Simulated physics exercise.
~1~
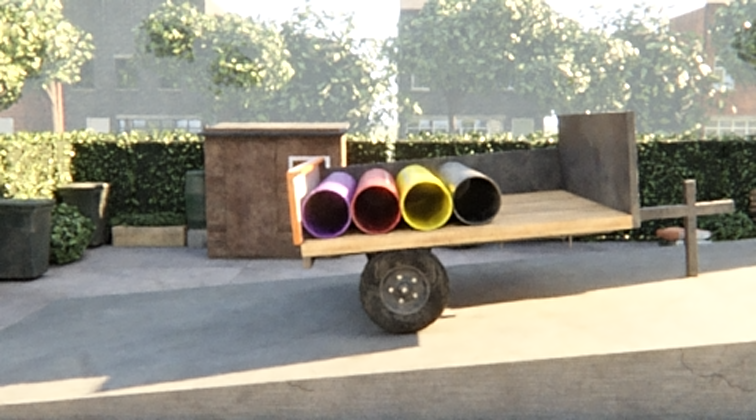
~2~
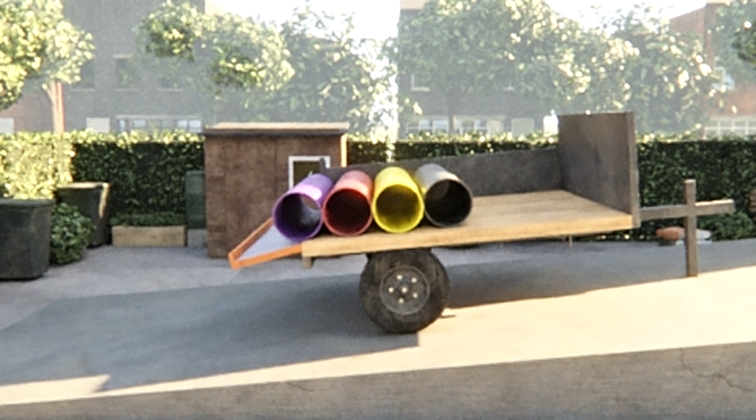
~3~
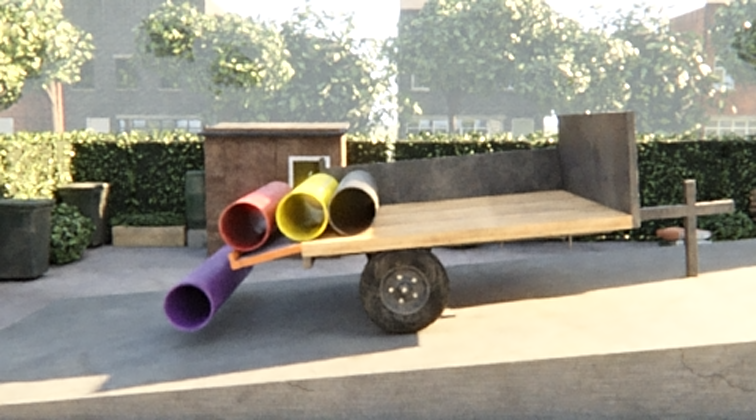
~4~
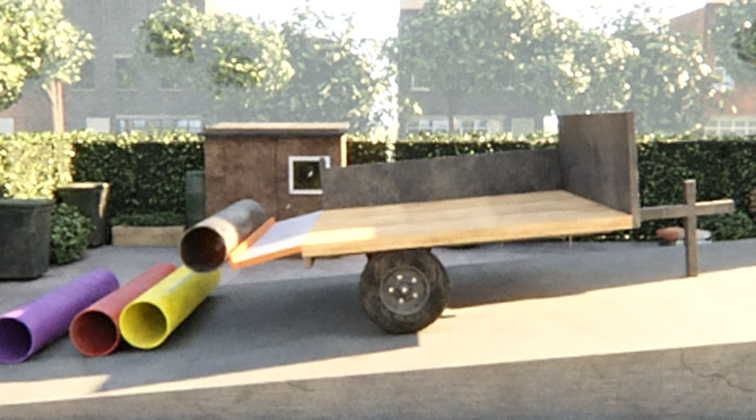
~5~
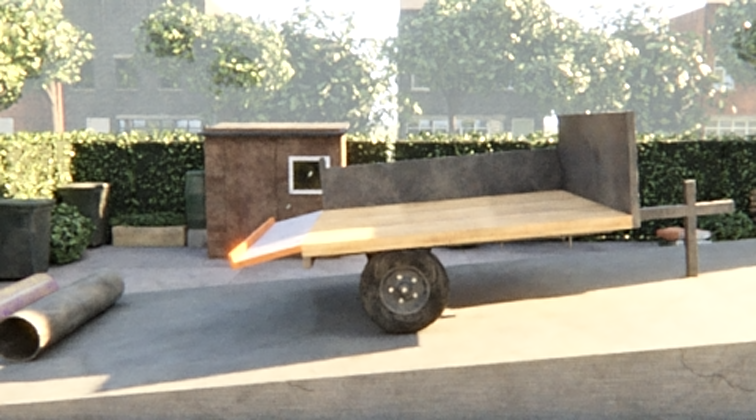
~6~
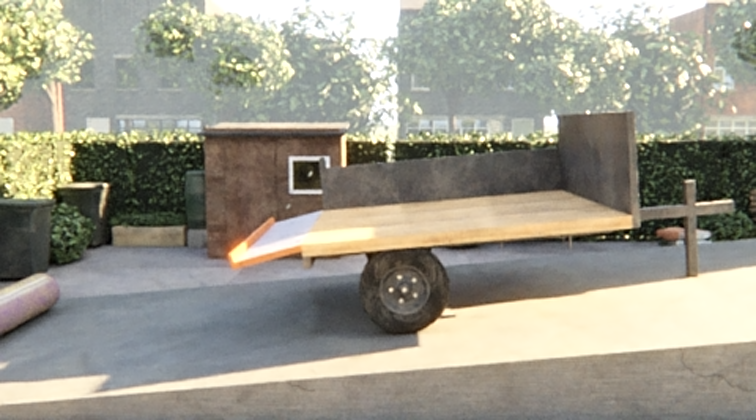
Four hollow plastic pipes, purple, red, yellow and dark grey from left to right, lie side by side on the wooden bed of a trailer, seen from its open side in a paved yard with a hedge, trees and a brick shed behind. The orange-edged tailgate at the left swings down and hangs as a sloping ramp. The pipes roll left together, and the purple one drops off first, followed by the red, the yellow and finally the grey. They roll on across the sloping ground towards the left edge, leaving the trailer empty and still, with one reddish pipe partly in view.
